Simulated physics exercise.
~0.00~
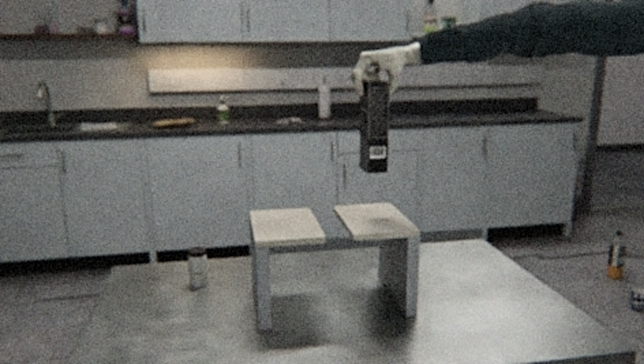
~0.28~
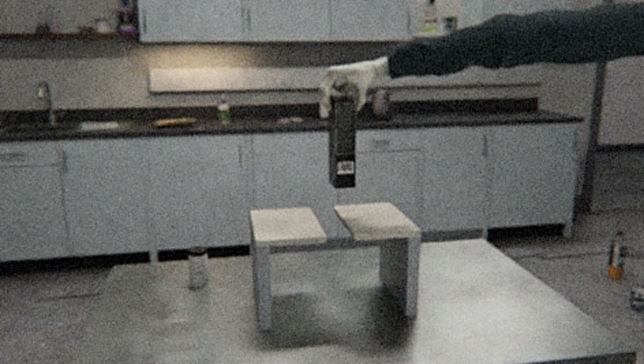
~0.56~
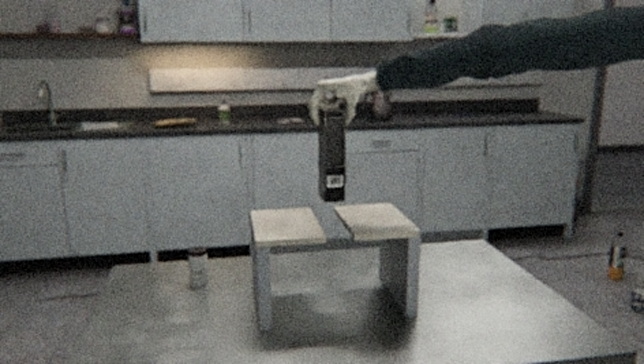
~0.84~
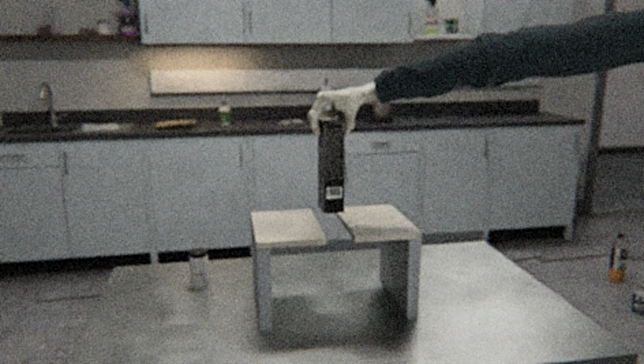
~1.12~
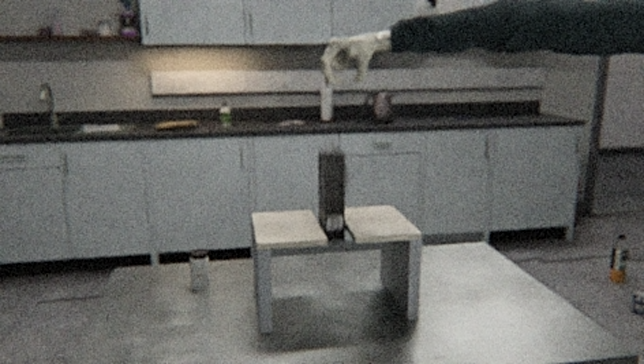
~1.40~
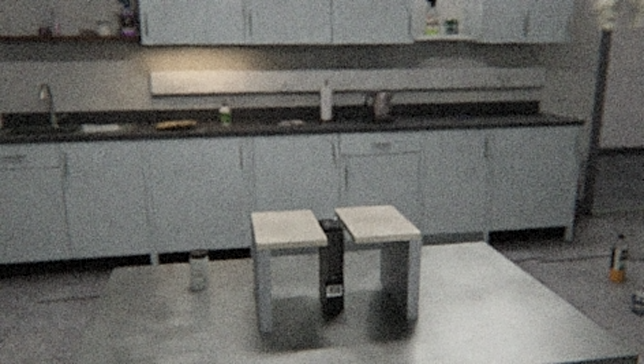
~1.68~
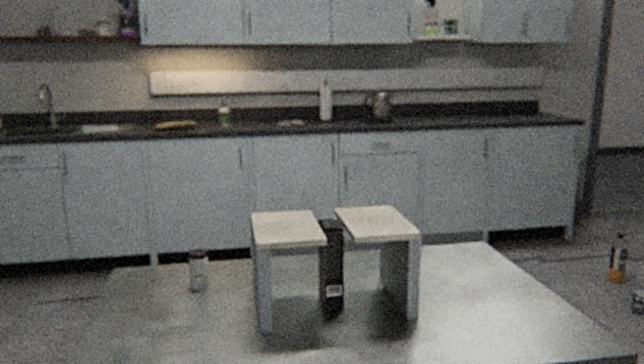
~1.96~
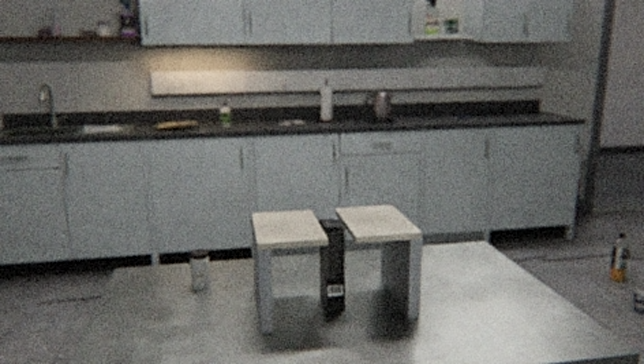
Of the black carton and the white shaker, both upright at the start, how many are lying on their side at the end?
None of them are lying on their side. The black carton stands upright in the gap between the ledges, and the white shaker still stands in its place.
